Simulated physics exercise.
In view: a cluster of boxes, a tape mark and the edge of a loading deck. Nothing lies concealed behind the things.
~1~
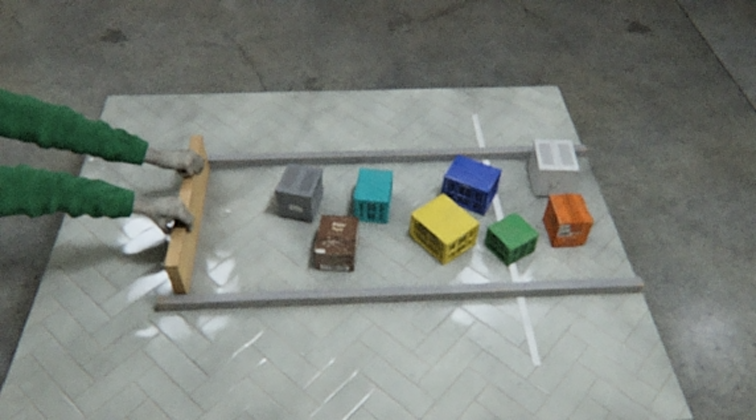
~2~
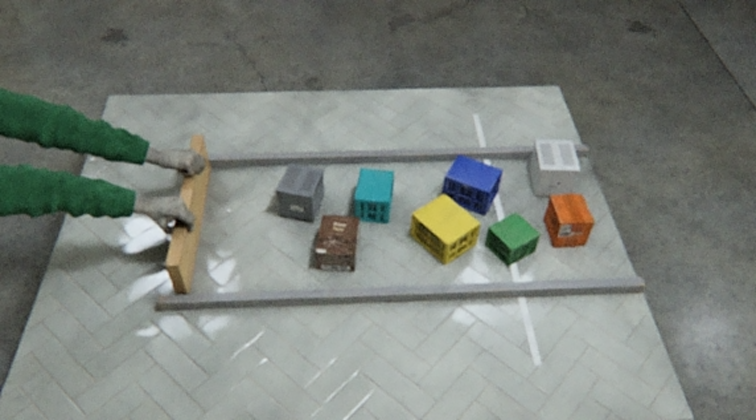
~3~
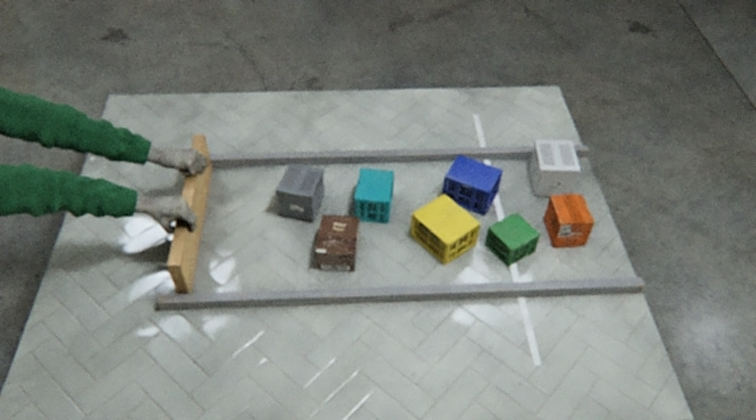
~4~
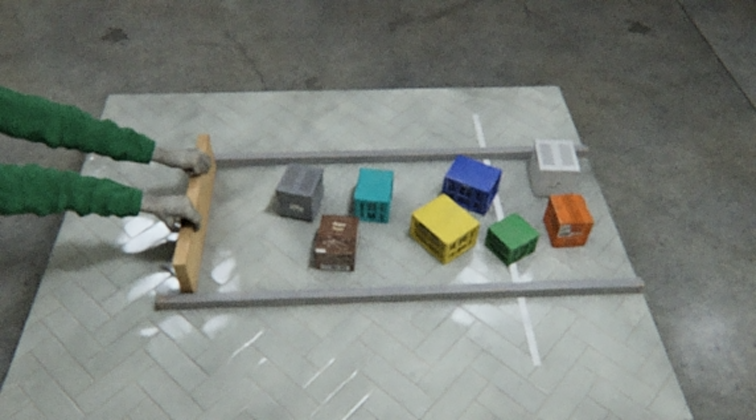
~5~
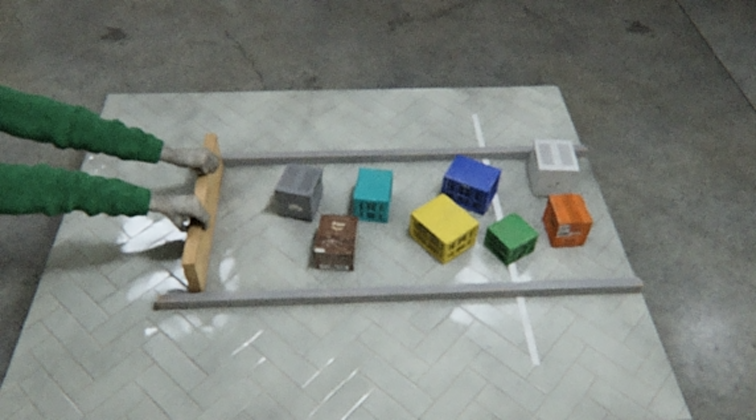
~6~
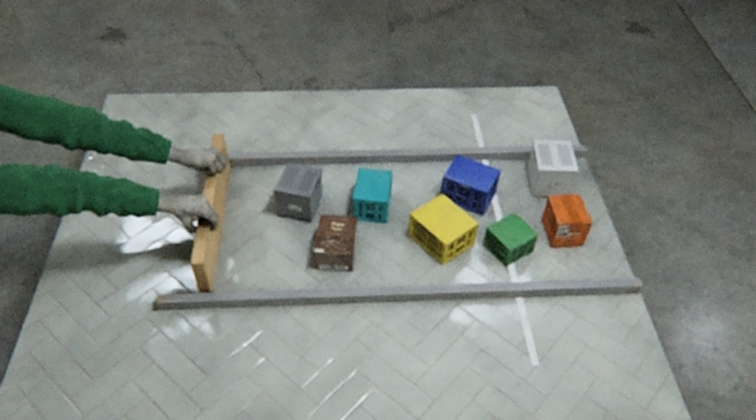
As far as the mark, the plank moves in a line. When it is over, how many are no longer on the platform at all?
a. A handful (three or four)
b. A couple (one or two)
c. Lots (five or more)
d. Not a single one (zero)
b.
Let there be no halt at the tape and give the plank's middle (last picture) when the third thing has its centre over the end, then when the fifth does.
At (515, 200) for the third, at (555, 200) for the fifth.
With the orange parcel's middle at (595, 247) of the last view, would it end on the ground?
Observed: The orange parcel does not remain.
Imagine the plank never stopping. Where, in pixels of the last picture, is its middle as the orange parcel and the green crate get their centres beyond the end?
Roughly (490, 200); roughly (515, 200).
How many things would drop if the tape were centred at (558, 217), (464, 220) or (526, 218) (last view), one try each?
First 6, then 0, then 4.
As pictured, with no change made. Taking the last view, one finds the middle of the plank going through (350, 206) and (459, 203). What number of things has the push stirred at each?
Tally at point one: 3; at point two: 8.
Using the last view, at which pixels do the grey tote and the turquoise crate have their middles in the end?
For the grey tote it's (516, 183), and for the turquoise crate it's (552, 190).
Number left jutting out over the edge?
I'd say 2 of them.
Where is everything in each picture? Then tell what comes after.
The first picture shows white tote (552, 169); orange parcel (567, 220); green crate (511, 239); plank (190, 212); tape (501, 219).
The second picture shows orange parcel (568, 221); plank (191, 211).
The third picture shows green crate (512, 239); blue crate (472, 185).
The fourth picture shows white tote (552, 169); yellow crate (444, 229).
The fifth picture shows orange parcel (567, 221); brown box (337, 242).
The sixth picture shows white tote (551, 169); orange parcel (566, 221); green crate (510, 239); plank (213, 210); tape (500, 219).
Soon after, none off yet; white tote at rest near (551, 169); orange parcel at rest near (566, 221); green crate at rest near (510, 239).
Then, none off yet; white tote moved a little near (574, 166); orange parcel moved a little near (585, 220); green crate moved about its own width near (557, 242).
By the end, the number that fall off is one or two; fallen, orange parcel and white tote.
